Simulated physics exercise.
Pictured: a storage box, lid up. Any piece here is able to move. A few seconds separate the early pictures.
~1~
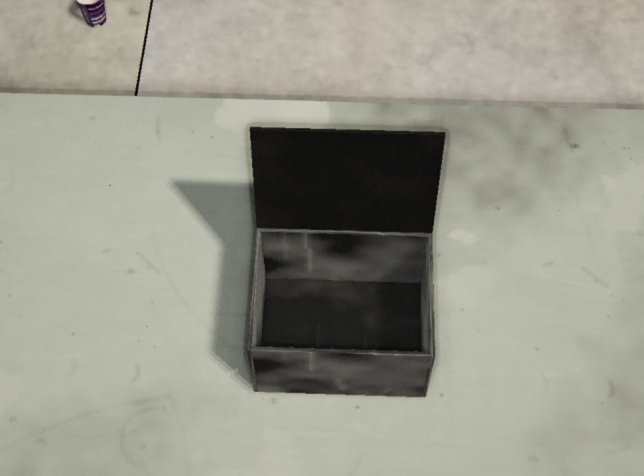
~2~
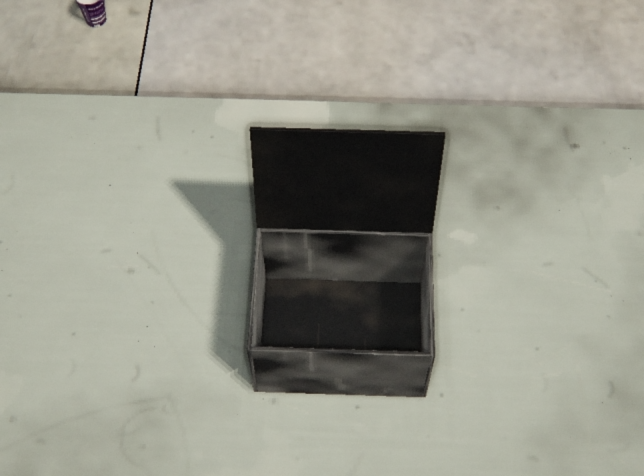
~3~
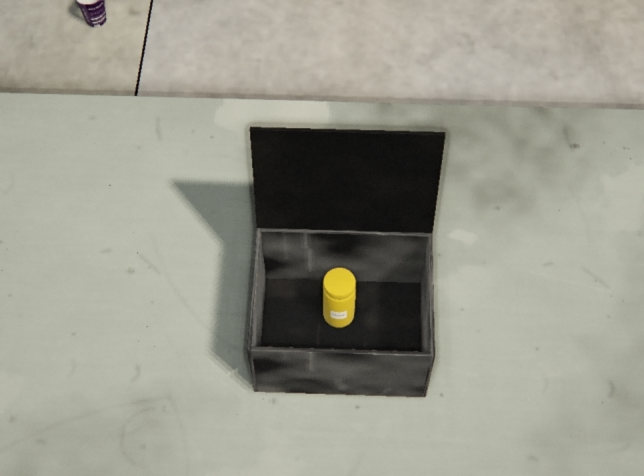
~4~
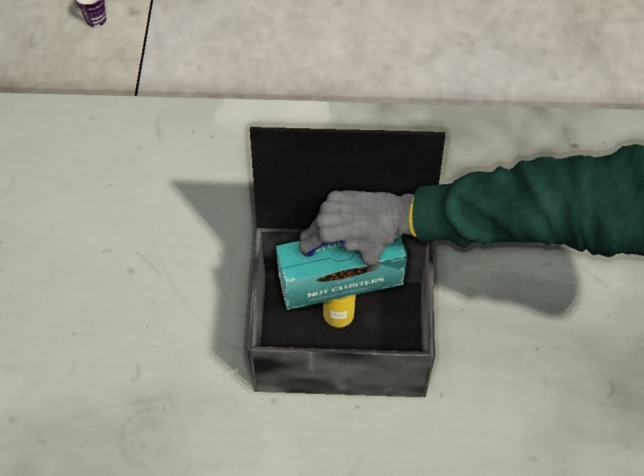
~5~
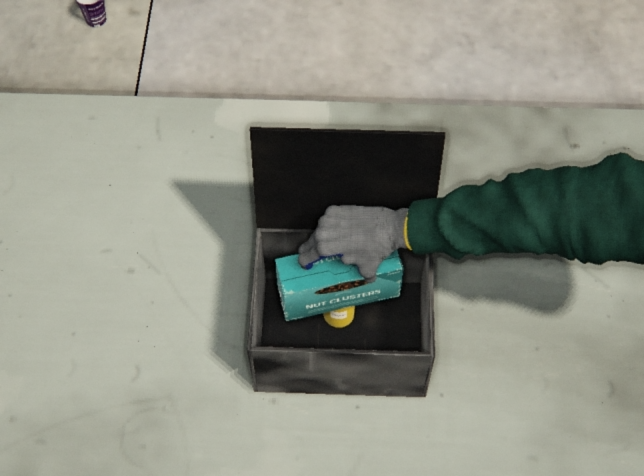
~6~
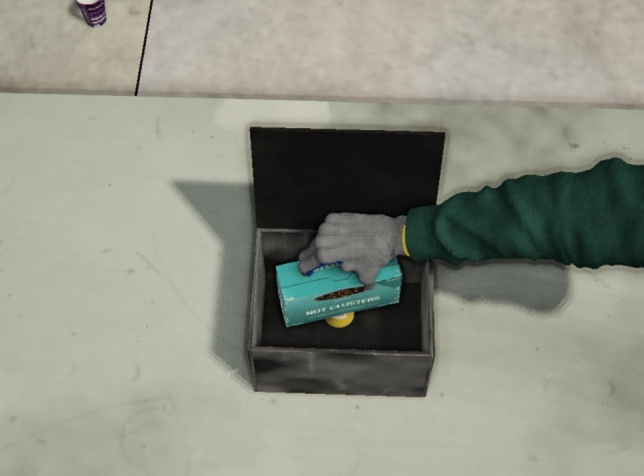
In an open storage box, a yellow shaker appears, then a gloved hand lowers a turquoise carton.
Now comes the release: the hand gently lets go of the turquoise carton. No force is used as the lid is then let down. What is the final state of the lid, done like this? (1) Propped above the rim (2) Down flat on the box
2, down flat on the box.
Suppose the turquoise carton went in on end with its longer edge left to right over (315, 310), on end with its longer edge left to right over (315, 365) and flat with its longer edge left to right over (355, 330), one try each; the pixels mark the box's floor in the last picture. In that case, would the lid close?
First try: A gap remains; second try: A gap remains; third try: No gap.
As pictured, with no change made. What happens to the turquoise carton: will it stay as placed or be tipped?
By the end the turquoise carton has leaned over.
Then, 1.10 s on from there, lid starting down; turquoise carton on its side near (347, 348).
Then, 1.80 s on from there, lid 32° above the rim; turquoise carton on its side near (347, 348).
In the end, lid shut; toppled in the box, turquoise carton; yellow shaker unmoved. At the end, from the last picture's camera, turquoise carton near (347, 348).
